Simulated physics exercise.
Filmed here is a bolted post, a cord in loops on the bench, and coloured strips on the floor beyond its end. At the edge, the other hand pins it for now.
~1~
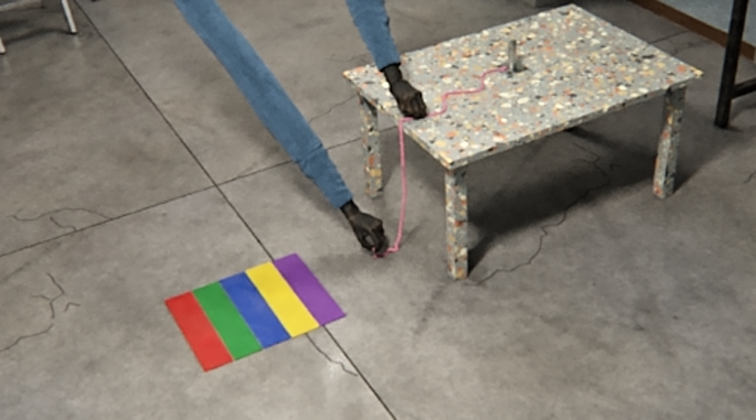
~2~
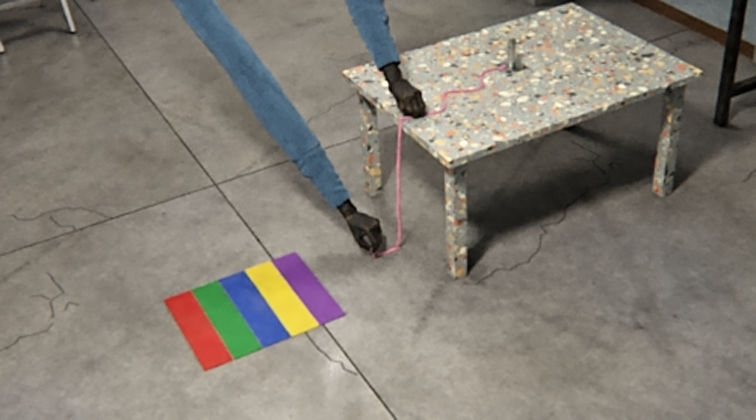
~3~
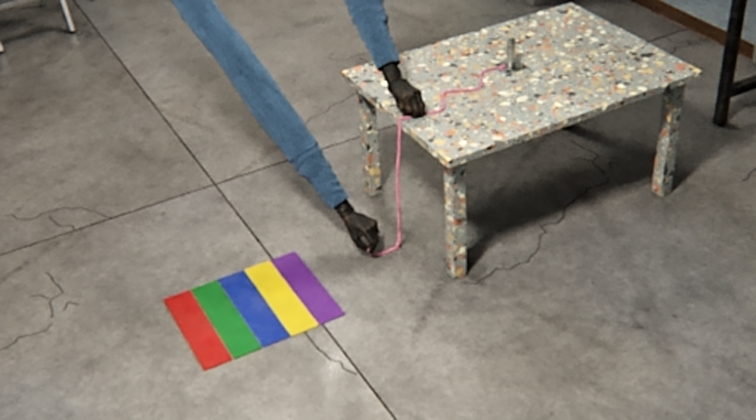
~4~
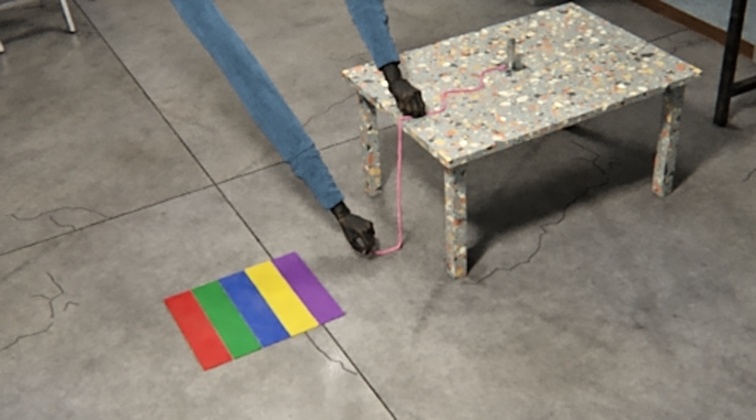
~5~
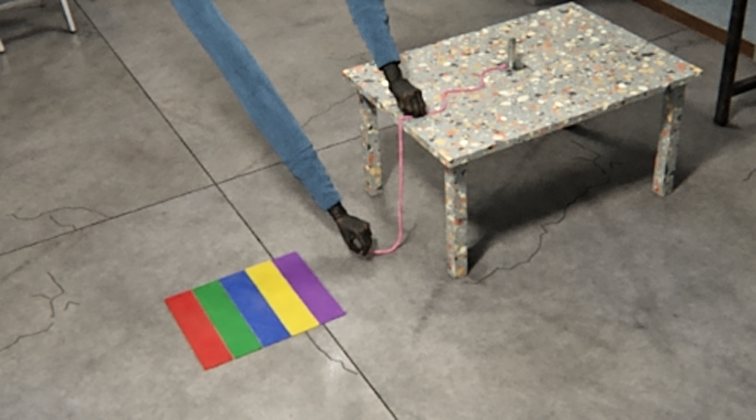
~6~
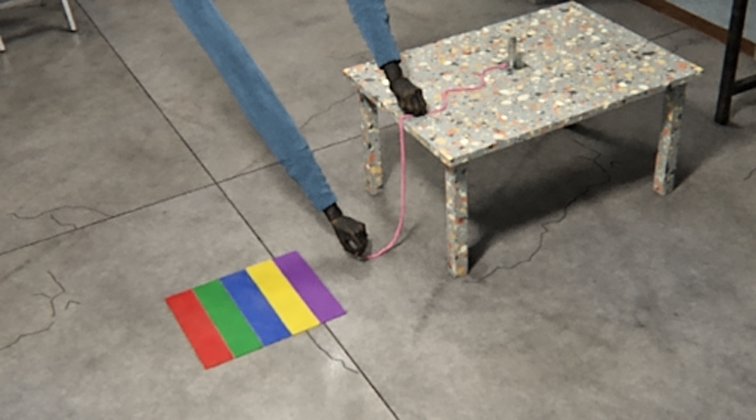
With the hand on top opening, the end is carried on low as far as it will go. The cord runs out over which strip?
The blue one.
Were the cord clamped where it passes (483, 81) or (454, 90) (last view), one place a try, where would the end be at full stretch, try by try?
Around (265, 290), then around (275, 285).
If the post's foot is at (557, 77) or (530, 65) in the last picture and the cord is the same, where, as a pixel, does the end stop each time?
The spots are roughly (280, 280) and (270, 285).
Soon after, end near (305, 273); over purple.
Then, end near (272, 285); over yellow.
At full stretch, end near (253, 292); over blue. Over blue.
